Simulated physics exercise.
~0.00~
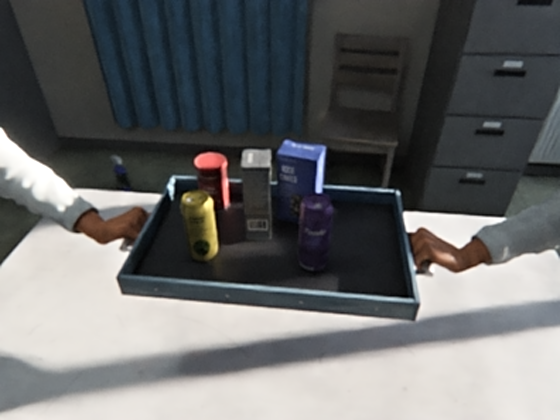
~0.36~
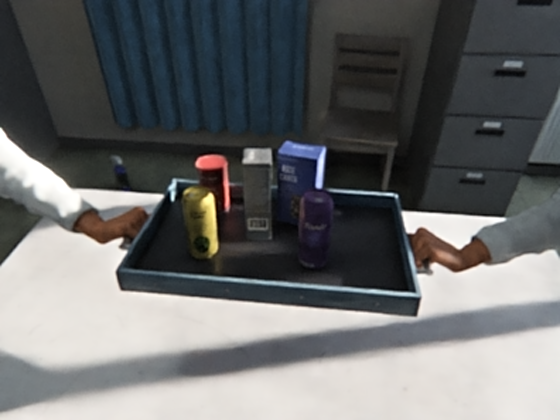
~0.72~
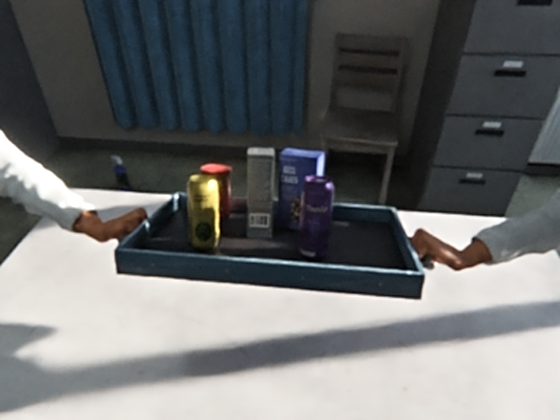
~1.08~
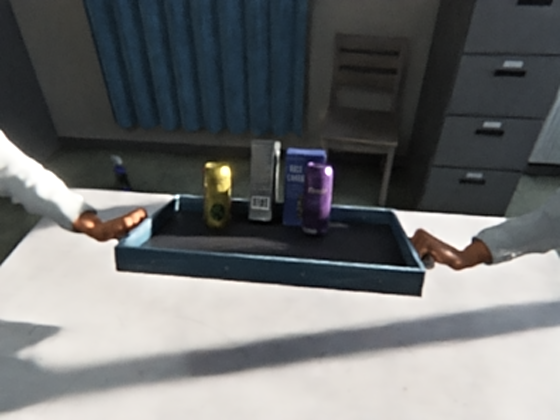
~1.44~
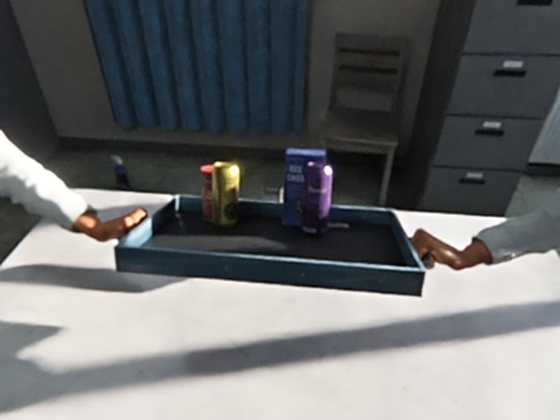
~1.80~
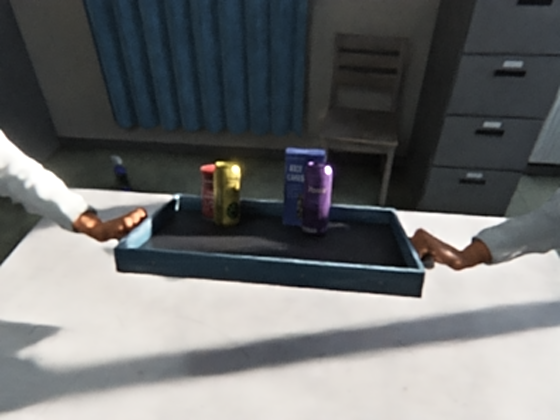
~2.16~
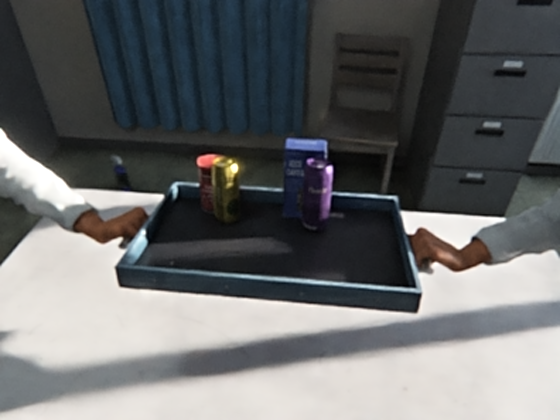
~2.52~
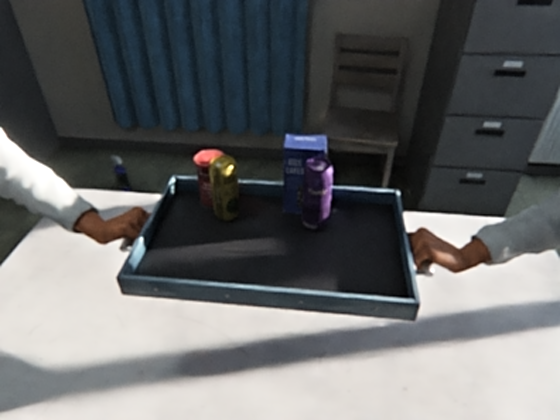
The clip opens on two hands holding a dark, blue-rimmed tray above a pale table, carrying a yellow can, a red tin, a grey carton, a blue carton and a purple can. The hands tip the tray so its far edge dips. The yellow and purple cans slide away toward the far side, and the grey carton slides back too, then tumbles over the far rim and drops out of sight. The tray is then levelled again. It ends with the yellow can beside the red tin and the purple can by the blue carton, all four upright near the far edge.
